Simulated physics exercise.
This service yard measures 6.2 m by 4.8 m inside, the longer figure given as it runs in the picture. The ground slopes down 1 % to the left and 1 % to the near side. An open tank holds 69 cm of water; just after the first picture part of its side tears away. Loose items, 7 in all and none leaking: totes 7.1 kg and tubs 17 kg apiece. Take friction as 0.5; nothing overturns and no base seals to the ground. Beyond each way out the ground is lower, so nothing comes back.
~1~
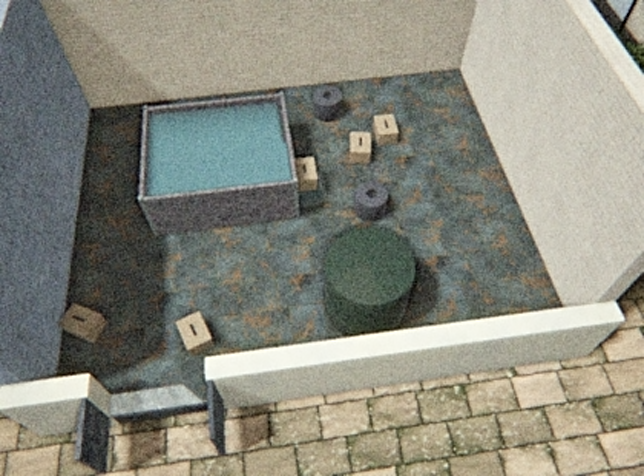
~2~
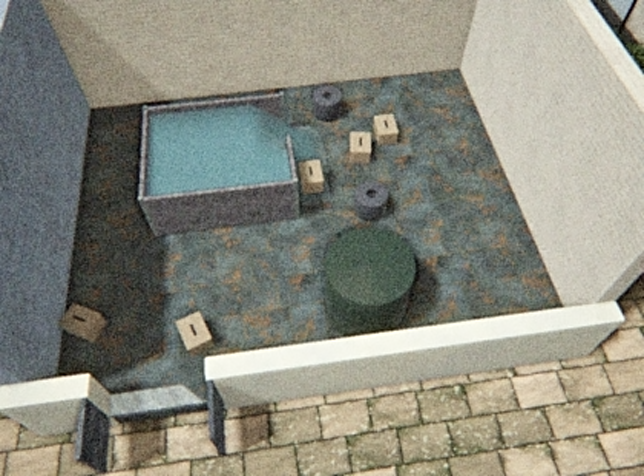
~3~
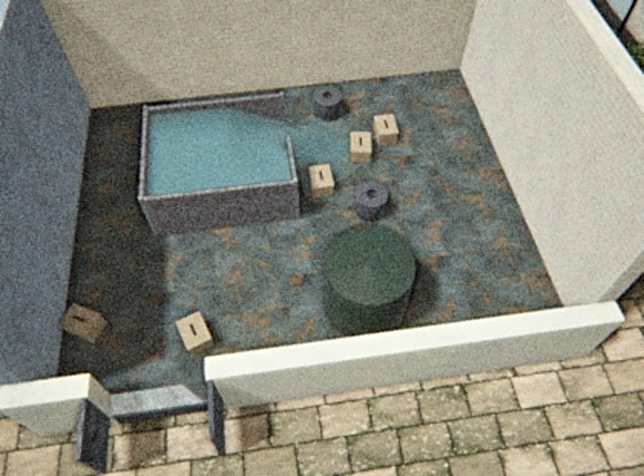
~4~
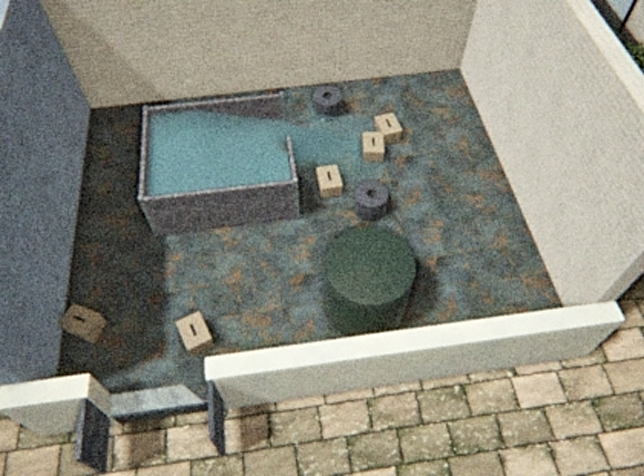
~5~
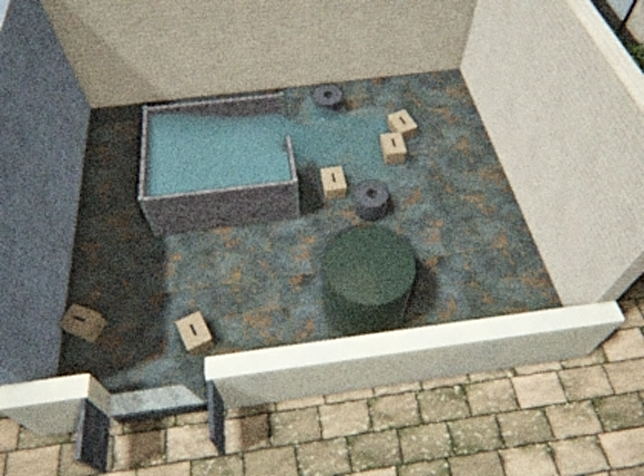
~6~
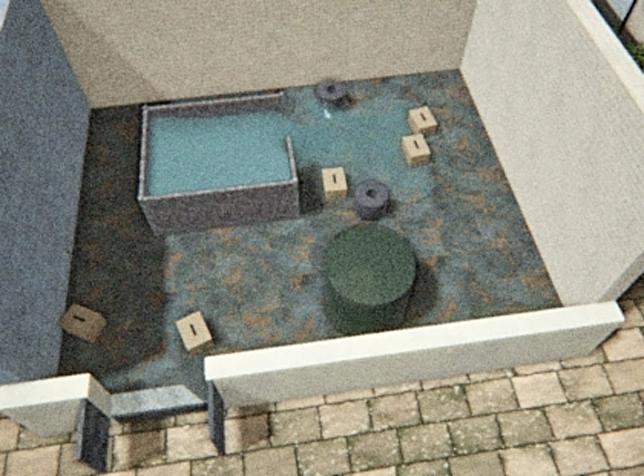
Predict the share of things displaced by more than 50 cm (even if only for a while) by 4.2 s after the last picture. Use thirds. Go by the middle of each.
Share: Between one and two thirds.
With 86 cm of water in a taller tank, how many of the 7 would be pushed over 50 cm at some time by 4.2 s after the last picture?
Then 4.
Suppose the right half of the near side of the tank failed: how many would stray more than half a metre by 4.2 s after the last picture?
Then 2.
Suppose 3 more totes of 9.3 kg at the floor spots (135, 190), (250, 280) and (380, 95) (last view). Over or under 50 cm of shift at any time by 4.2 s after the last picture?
In that order: Less, short of it, over.
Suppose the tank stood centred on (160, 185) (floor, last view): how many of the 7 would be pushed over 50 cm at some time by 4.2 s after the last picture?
In that case 4 of them.
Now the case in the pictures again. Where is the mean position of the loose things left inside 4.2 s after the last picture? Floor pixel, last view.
At about (350, 258).
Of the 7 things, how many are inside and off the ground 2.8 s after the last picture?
I count 3.
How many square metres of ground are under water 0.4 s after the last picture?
Roughly 10.0 m2.
Then, 0.4 s after the last picture 3 of 7 are over 50 cm from their spots; 0 afloat.
Then, 1.5 s after the last picture 3 of 7 are over 50 cm from their spots; 3 afloat.
Then, 2.8 s after the last picture 3 of 7 are over 50 cm from their spots; 3 afloat.
Then, 4.2 s after the last picture 3 of 7 are over 50 cm from their spots, and 3 have been at some point; 3 afloat.
